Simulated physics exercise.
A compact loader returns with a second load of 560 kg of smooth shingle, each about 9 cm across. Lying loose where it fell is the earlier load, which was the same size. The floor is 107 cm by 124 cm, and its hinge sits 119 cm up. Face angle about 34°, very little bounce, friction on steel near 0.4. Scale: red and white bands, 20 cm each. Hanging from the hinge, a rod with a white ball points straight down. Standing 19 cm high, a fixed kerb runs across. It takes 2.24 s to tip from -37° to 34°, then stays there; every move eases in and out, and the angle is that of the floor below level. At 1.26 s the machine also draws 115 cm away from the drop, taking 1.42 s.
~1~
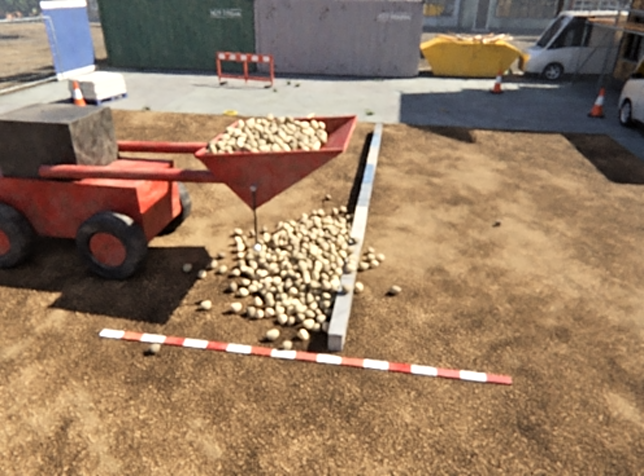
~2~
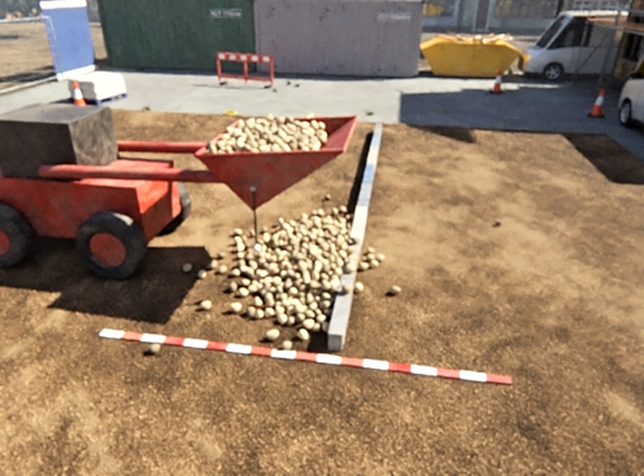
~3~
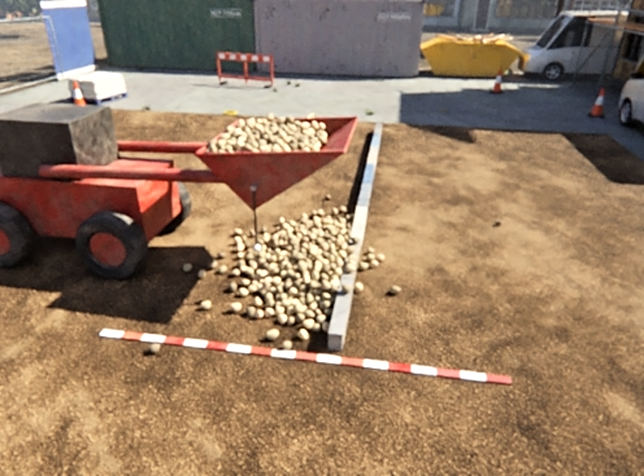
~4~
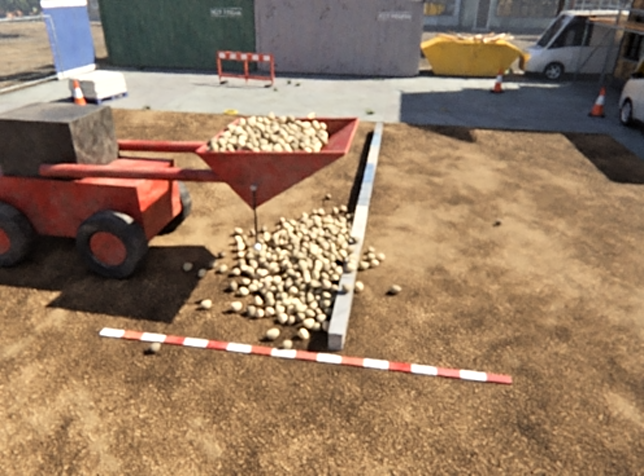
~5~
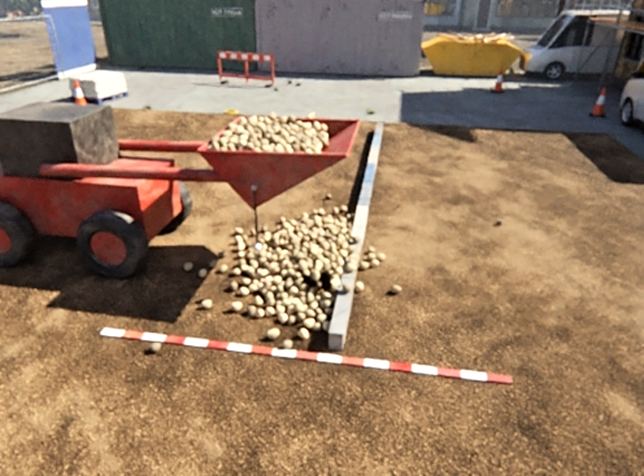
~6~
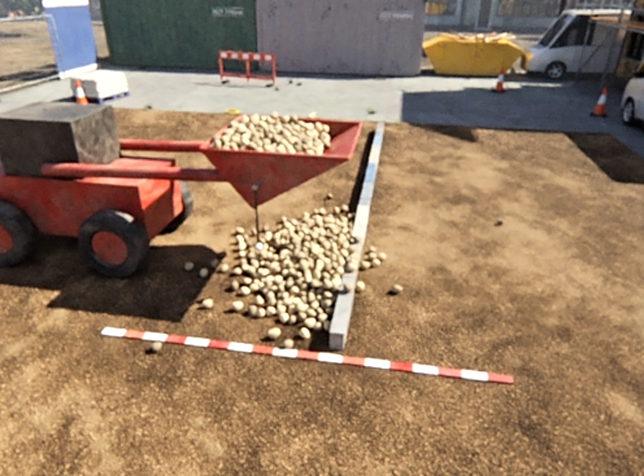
A red machine's bucket of pale stones tilts slightly forward above a loose heap.
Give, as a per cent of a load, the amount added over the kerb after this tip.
Close to 13 parts in a hundred.
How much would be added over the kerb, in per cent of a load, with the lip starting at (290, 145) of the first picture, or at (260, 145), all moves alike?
First place: Roughly 0 %; second place: Roughly 0 %.
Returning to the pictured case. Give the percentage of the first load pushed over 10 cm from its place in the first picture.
Close to 10 per cent.
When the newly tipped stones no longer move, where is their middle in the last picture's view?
Roughly pixel (304, 248) in the last view.
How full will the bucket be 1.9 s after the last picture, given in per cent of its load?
It holds some 10 per cent.
Then, 1.3 s after the last picture the floor is at 23°; in per cent of one load, 86 in the bucket, 113 on this side of the kerb, 2 over the kerb; the foremost stones are at (393, 260).
Then, 1.9 s after the last picture the floor is at 34°; in per cent of one load, 8 in the bucket, 179 on this side of the kerb, 13 over the kerb; the foremost stones are at (439, 260).
Then, 2.7 s after the last picture the floor is at 34°; in per cent of one load, 0 in the bucket, 186 on this side of the kerb, 14 over the kerb; the foremost stones are at (458, 260).
Then, 5.6 s after the last picture the floor is at 34°; in per cent of one load, 0 in the bucket, 186 on this side of the kerb, 15 over the kerb; the foremost stones are at (458, 260). Net gain over the kerb, 13.
